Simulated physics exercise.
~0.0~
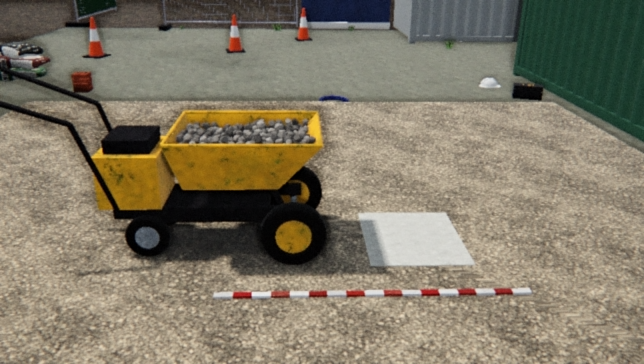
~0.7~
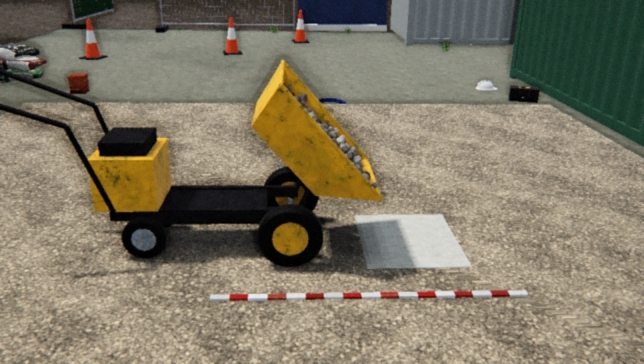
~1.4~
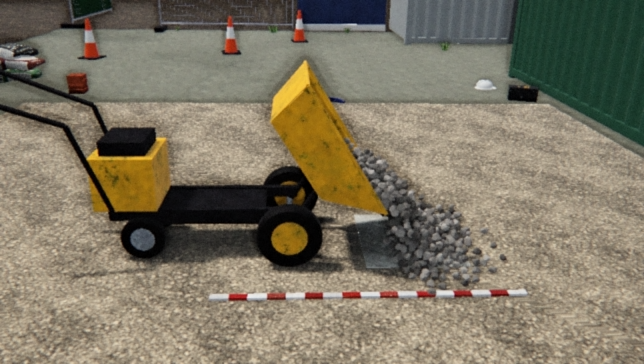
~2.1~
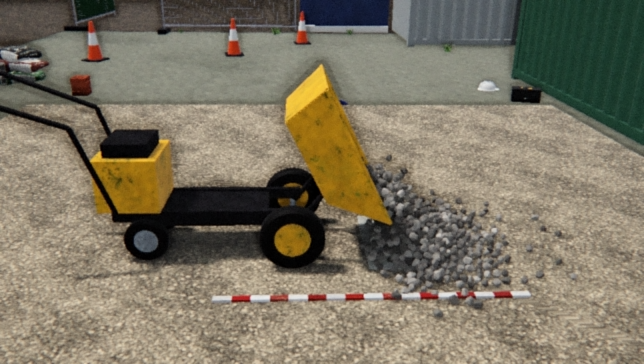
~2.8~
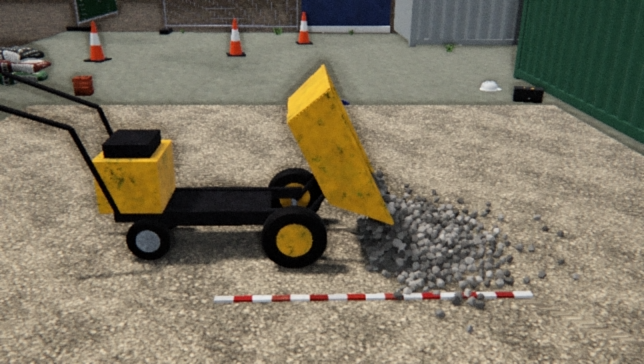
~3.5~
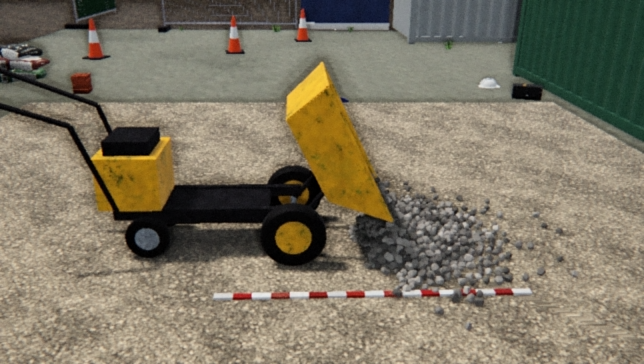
Building site, a yellow powered barrow tipping its skip forward and spilling grey stones into a heap that covers a pale sheet.
